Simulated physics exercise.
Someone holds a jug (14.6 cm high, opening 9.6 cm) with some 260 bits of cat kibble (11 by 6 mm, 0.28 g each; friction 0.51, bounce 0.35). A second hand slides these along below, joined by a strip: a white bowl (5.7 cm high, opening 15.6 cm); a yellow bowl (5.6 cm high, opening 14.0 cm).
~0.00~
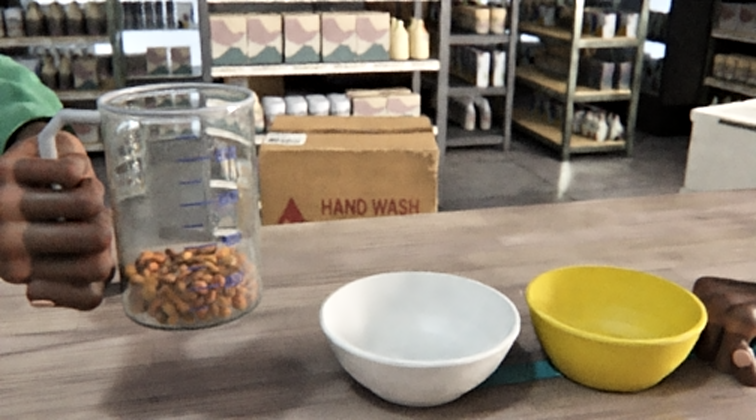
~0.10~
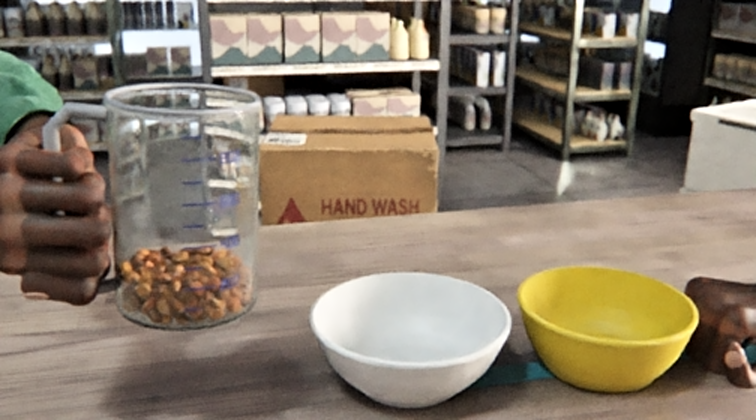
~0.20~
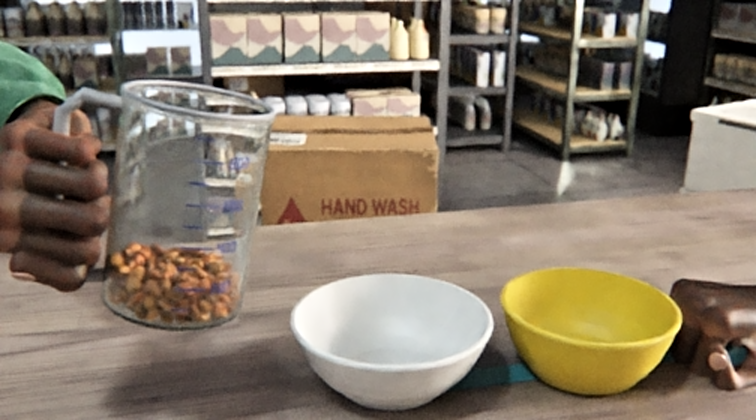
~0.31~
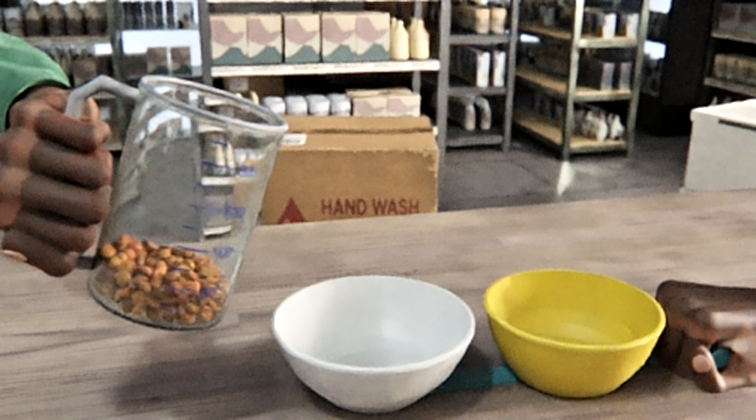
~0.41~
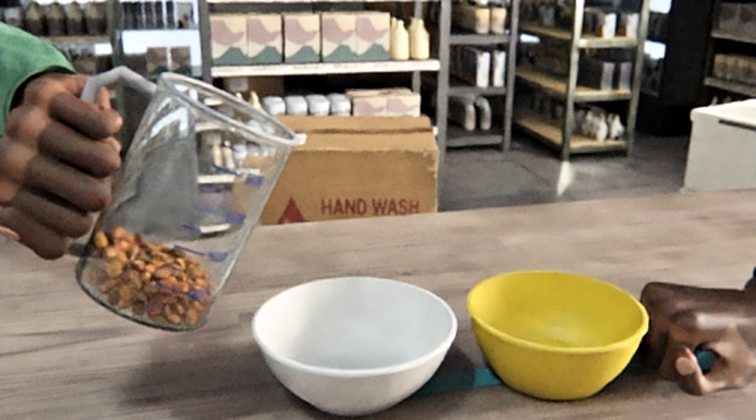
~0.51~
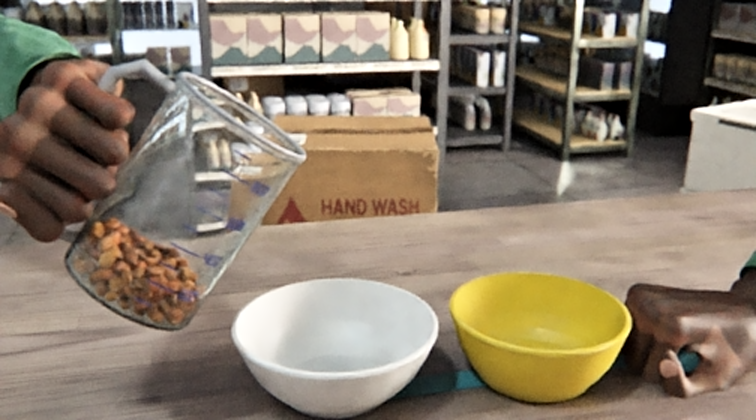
The footage shows a hand tilting a clear jug of brown kibble steadily to the right above a wooden table, while another hand slides a joined white bowl and yellow bowl leftward toward the jug.
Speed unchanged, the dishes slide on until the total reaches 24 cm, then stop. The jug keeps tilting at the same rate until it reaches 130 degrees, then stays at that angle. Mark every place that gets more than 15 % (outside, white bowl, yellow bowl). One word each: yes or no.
Outside: No. White bowl: No. Yellow bowl: Yes.
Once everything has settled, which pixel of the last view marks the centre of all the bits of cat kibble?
I'd say close to (329, 377).
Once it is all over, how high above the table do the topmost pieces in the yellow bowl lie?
About 3.5 centimetres.
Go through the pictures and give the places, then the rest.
Jug at (182, 149); tilt 0 degrees; dishes slid 0.0 cm; lip at (251, 95); top of the load at (215, 250); white bowl at (419, 312); yellow bowl at (614, 299), in the first picture.
Jug at (185, 149); tilt 3 degrees; dishes slid 0.8 cm; lip at (258, 100); top of the load at (194, 250), in the second picture.
Jug at (194, 149); tilt 12 degrees; dishes slid 2.3 cm; low side right; lip at (272, 111); top of the load at (181, 250), in the third picture.
Jug at (202, 150); tilt 20 degrees; dishes slid 3.8 cm; low side right; lip at (284, 124); top of the load at (134, 246), in the fourth picture.
Jug at (211, 151); tilt 28 degrees; dishes slid 5.3 cm; low side right; lip at (295, 138); top of the load at (99, 239), in the fifth picture.
Jug at (219, 154); tilt 36 degrees; dishes slid 6.8 cm; low side right; lip at (302, 153); top of the load at (99, 229); white bowl at (336, 321); yellow bowl at (539, 308). It turns about 80 degrees a second, in the sixth picture.
After 0.98 s, tilt 73 degrees; jug 100 %; middle of all pieces on or above the table near (116, 244).
Then, at 1.37 s, tilt 104 degrees; jug 100 %; middle of all pieces on or above the table near (119, 225).
After 1.73 s, tilt 130 degrees; yellow bowl 30 %, jug 70 %; middle of all pieces on or above the table near (214, 285).
After 2.08 s, tilt 130 degrees; yellow bowl 100 %; middle of all pieces on or above the table near (330, 377).
At rest (2.5 s), yellow bowl 100 %, jug 0 %, outside 0 %, white bowl 0 %.
